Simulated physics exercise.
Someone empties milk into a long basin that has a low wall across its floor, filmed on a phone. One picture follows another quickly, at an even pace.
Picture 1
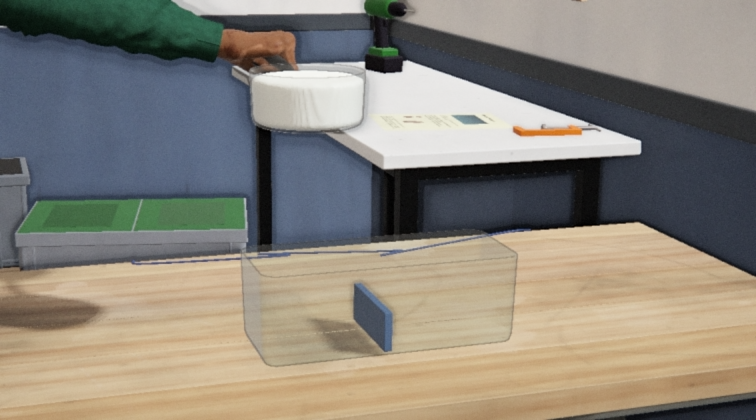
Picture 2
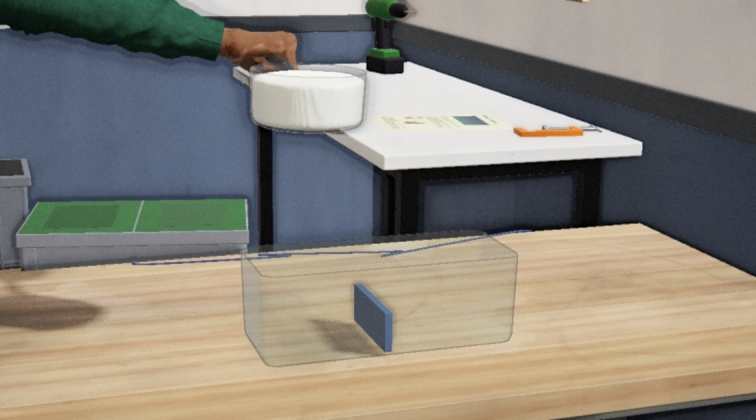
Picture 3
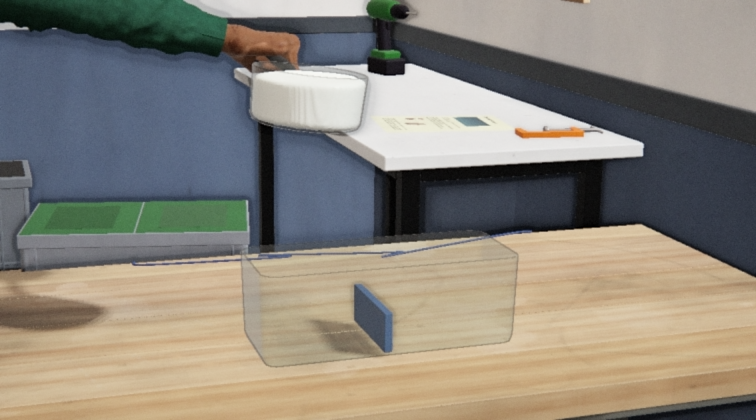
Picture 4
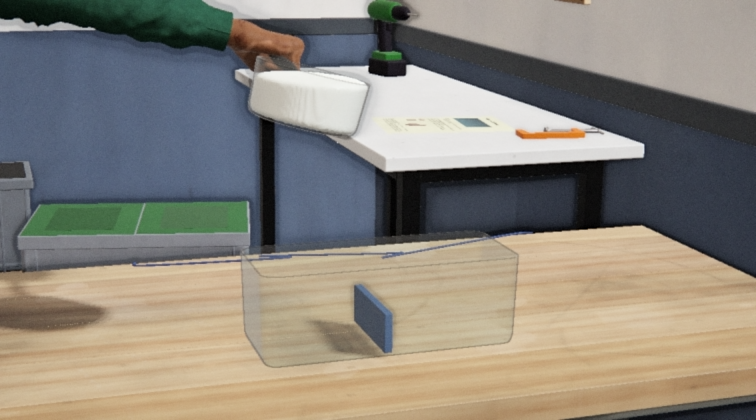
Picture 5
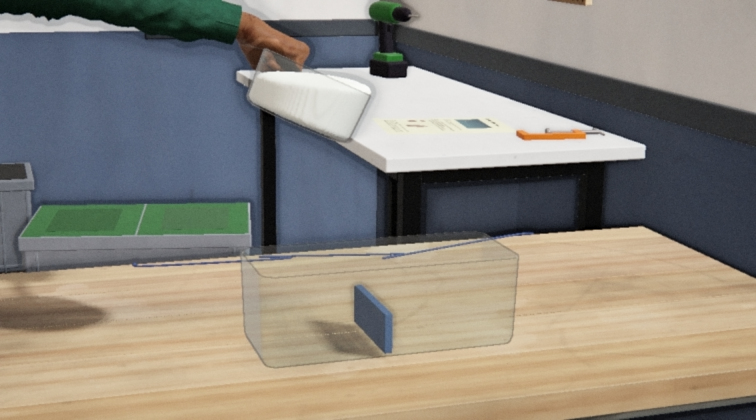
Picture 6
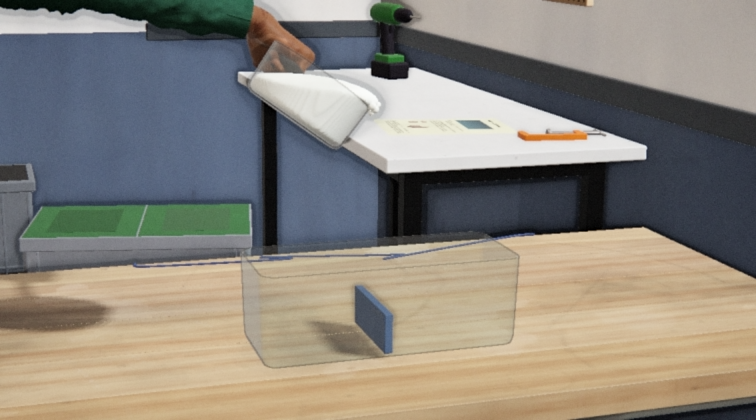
A hand in a green sleeve holds a clear container of milk upright above a long see-through basin with a low blue wall across its floor. The container then tilts steadily to the right, and the milk inside shifts toward the lowered edge, a little starting over it.
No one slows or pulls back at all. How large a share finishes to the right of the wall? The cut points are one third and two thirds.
The share right of the wall is over two thirds.
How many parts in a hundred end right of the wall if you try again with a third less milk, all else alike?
Result: Around 70 per cent.
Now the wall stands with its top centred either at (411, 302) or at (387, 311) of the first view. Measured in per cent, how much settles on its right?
About 35 % for the first and about 60 % for the second.
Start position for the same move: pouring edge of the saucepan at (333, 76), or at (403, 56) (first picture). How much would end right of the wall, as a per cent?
About 55 per cent, then about 85 per cent.
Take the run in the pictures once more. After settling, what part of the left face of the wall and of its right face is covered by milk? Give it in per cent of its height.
20 per cent left, 50 per cent right.
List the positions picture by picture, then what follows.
The first picture shows tilt 0°; pouring edge (362, 70); surface from (253, 80) to (359, 77); the long basin's rim runs from (251, 264) to (499, 244); the wall's top is at (373, 299).
The second picture shows tilt 2°; pouring edge (363, 72); surface from (253, 79) to (360, 78).
The third picture shows tilt 6°; pouring edge (365, 77); surface from (254, 78) to (361, 79).
The fourth picture shows tilt 14°; pouring edge (366, 85); surface from (256, 77) to (363, 81).
The fifth picture shows tilt 24°; pouring edge (367, 95); surface from (255, 79) to (364, 89); 3 per cent is over the edge.
The sixth picture shows tilt 36°; pouring edge (365, 108); surface from (253, 77) to (353, 92); 8 per cent is over the edge.
A moment on, the saucepan is tipped right over and 15 per cent is still to pour, 0 is left of the wall and 22 right of it.
Next, the saucepan is tipped right over and 2 per cent is still to pour, 12 is left of the wall and 77 right of it.
Then the saucepan is tipped right over and 0 per cent is still to pour, 21 is left of the wall and 75 right of it.
Later the saucepan is tipped right over and 0 per cent is still to pour, 22 is left of the wall and 76 right of it.
Finally, 22 per cent lies left of the wall, 76 right of it and 2 outside.
